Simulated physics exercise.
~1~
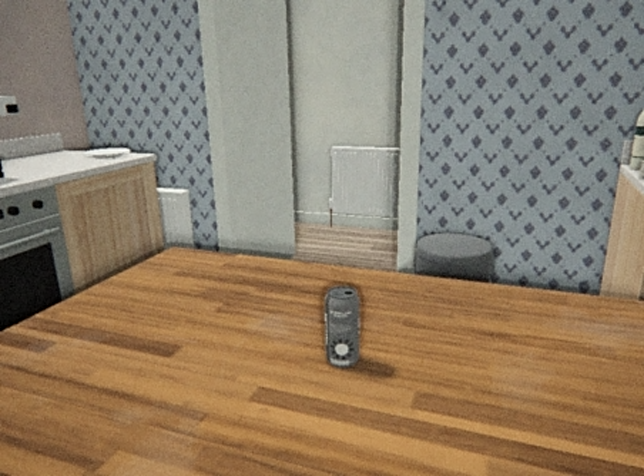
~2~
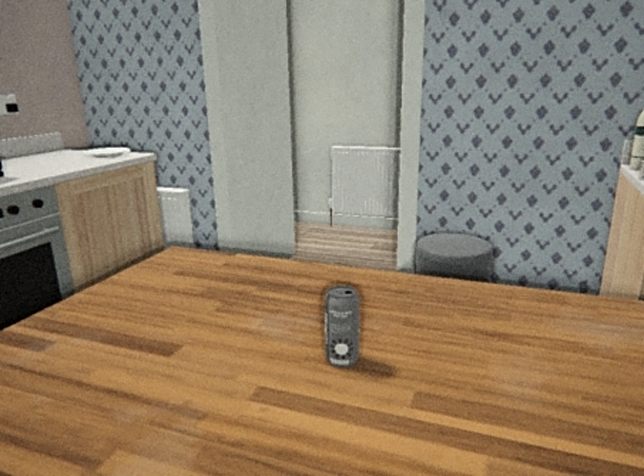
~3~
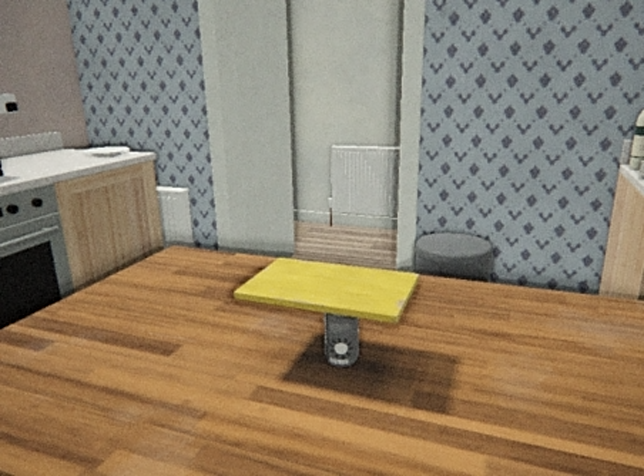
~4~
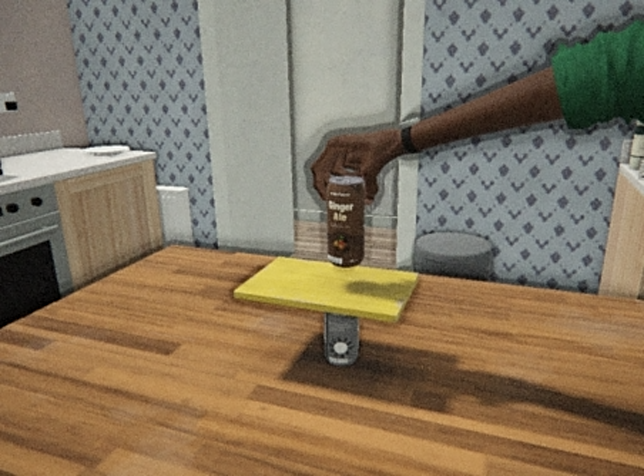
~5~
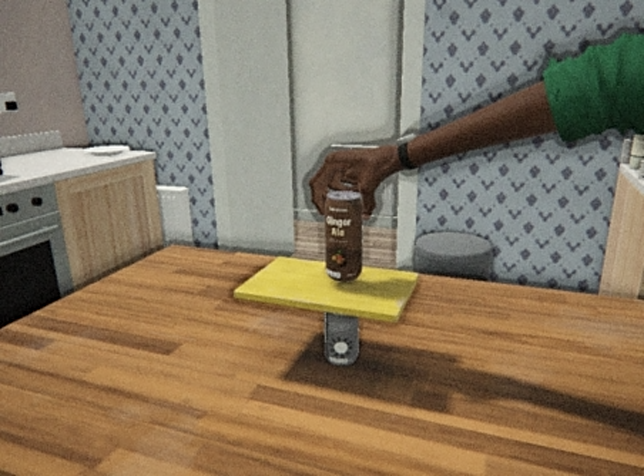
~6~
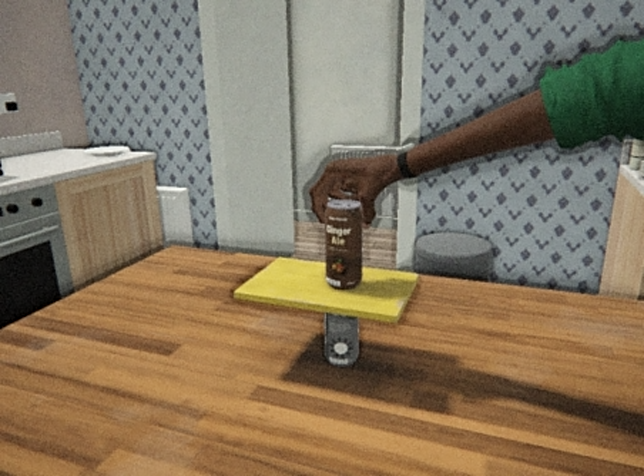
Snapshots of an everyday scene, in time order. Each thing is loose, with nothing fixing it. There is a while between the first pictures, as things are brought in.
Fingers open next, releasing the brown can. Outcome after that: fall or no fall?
The stack bears the weight.
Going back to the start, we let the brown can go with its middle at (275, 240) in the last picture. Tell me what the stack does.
What happens next is that it goes down.
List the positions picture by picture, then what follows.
In the first frame, the last thing is not in view yet.
In the second frame, the last thing is not in view yet.
In the third frame, the last thing is not in view yet; yellow board (330, 286).
The fourth frame shows still above its spot; brown can (346, 223); yellow board (329, 285).
The fifth frame shows still above its spot; brown can (344, 237); yellow board (330, 285).
The sixth frame shows in place under the hand; brown can (344, 246); yellow board (330, 285).
Then, 0.20 s on from there, no change.
Then, 0.40 s on from there, brown can resting near (344, 246).
In the end, all 3 unmoved. At the end, from the last picture's camera, brown can near (344, 246). The stack keeps its balance.
